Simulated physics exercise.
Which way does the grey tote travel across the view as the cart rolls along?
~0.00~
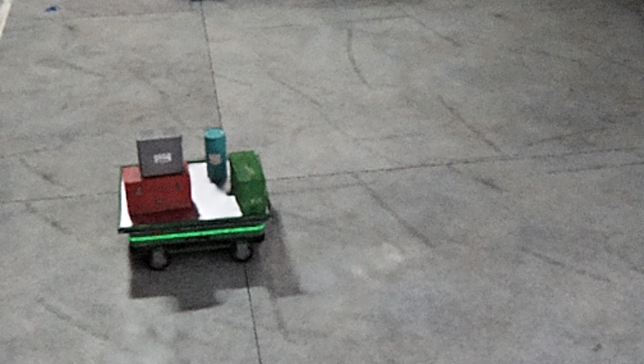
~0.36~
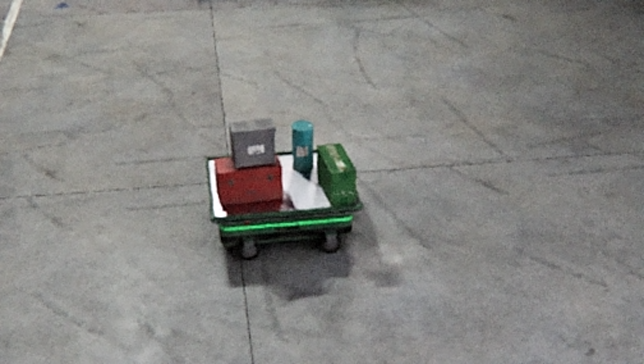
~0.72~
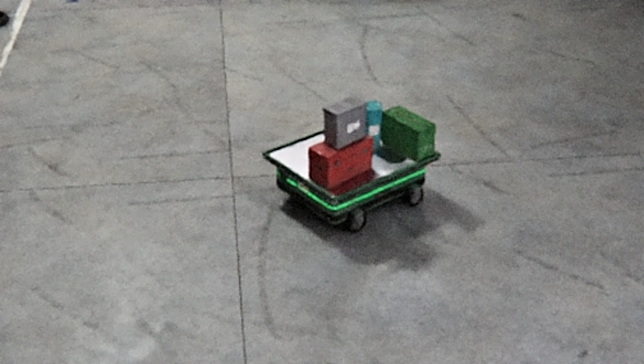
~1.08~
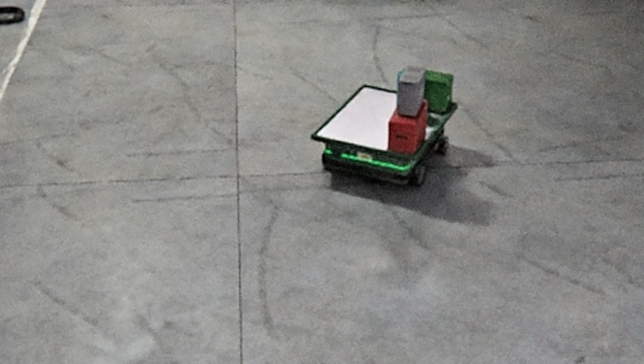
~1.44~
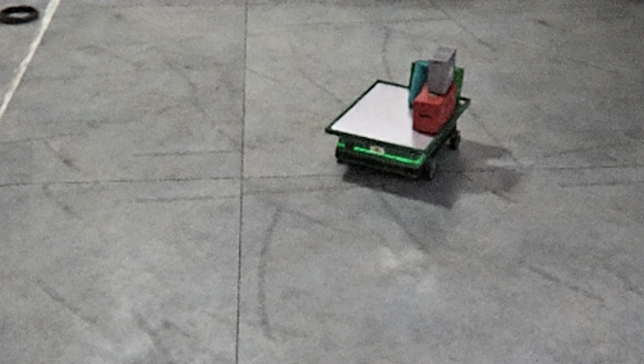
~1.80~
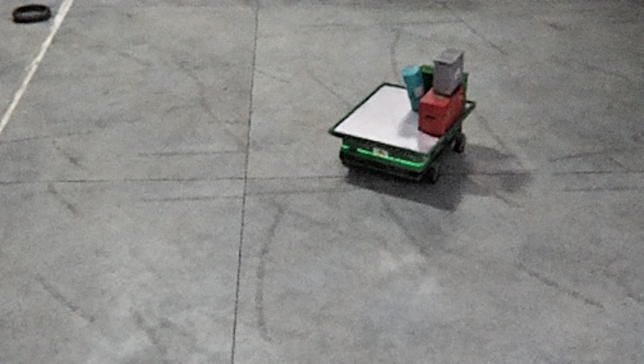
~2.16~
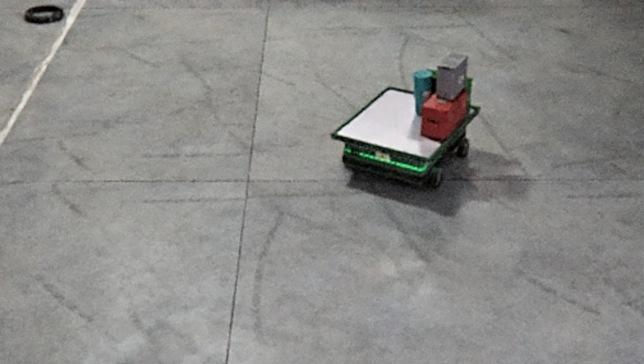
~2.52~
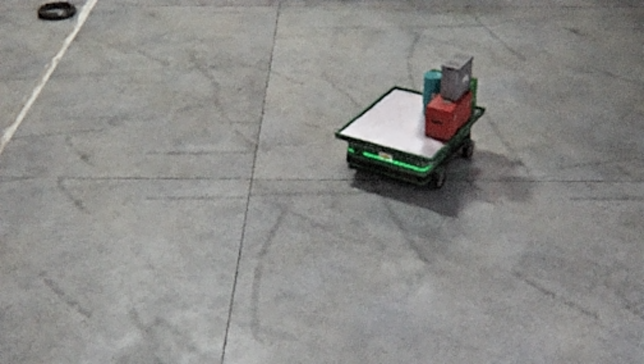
The grey tote travels to the right, riding upright on the cart above the red toolbox.
